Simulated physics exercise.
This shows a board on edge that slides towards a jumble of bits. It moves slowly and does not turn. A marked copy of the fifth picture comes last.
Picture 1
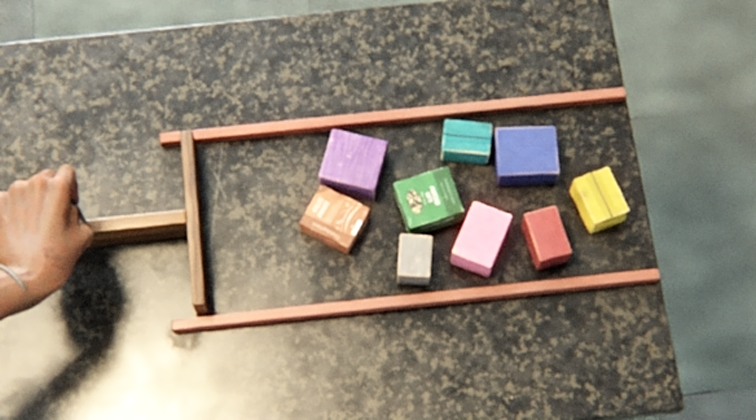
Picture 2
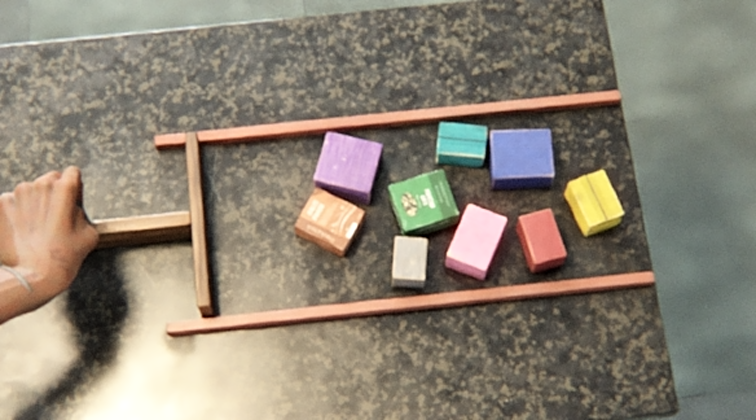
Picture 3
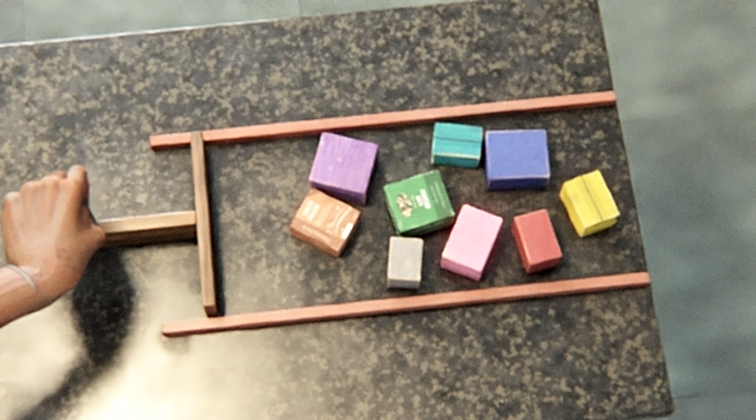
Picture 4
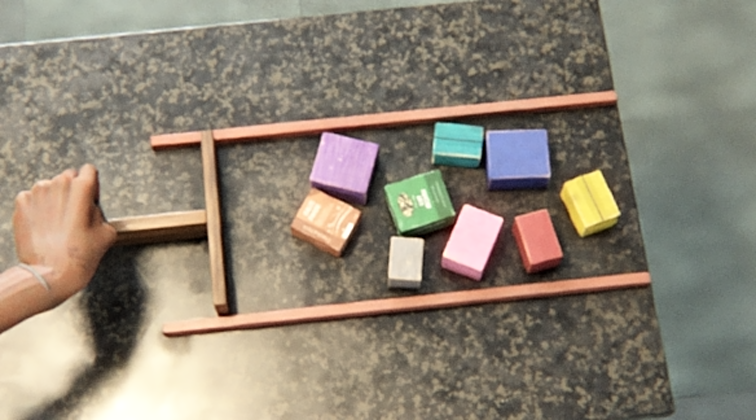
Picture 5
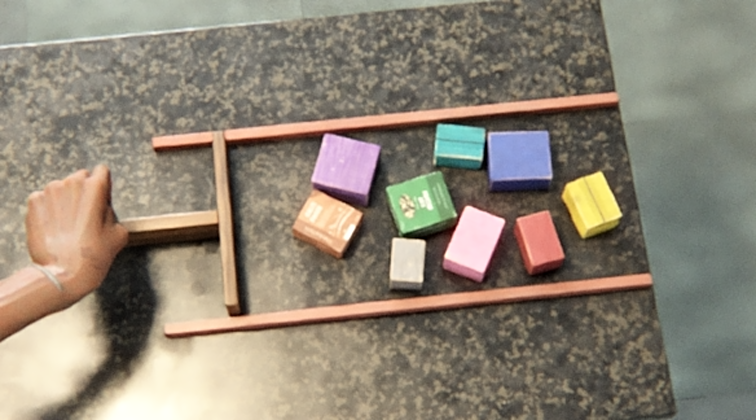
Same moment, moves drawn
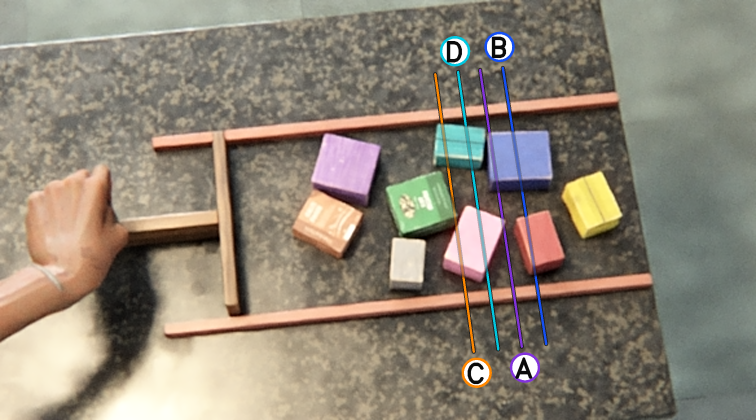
The footage shows a hand on the left pushing a wooden board by its handle slowly a short way right between two reddish strips on a speckled surface, while the loose group of coloured blocks and boxes stays untouched.
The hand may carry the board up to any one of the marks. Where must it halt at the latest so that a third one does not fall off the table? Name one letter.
It can go as far as B.
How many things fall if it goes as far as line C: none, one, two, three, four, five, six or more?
By then, none.
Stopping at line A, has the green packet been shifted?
Yes.
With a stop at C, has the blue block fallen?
No.
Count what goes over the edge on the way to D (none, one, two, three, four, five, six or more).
In all, none.
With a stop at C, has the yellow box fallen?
No.
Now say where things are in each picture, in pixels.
Grey block (415, 260); turquoise box (466, 143); board (192, 215), in the first picture.
Board (197, 217); blue block (521, 159), in the second picture.
Board (202, 217); orange box (326, 223), in the third picture.
Board (213, 215); purple block (345, 169), in the fourth picture.
Board (225, 216); grey block (407, 265); turquoise box (459, 147); green packet (422, 207), in the fifth picture.
On the marked copy, A at (500, 203); B at (524, 201); C at (454, 208); D at (477, 206).
With B. Early on, board (333, 205); purple block (363, 164); green packet (427, 206).
Further on, board (439, 194); blue block (577, 148); red block (562, 247).
At the end, board (522, 186); yellow box over the edge; blue block over the edge; two fallen.
As for the rest, A is within the limit but short; C is within the limit but short; D is within the limit but short.
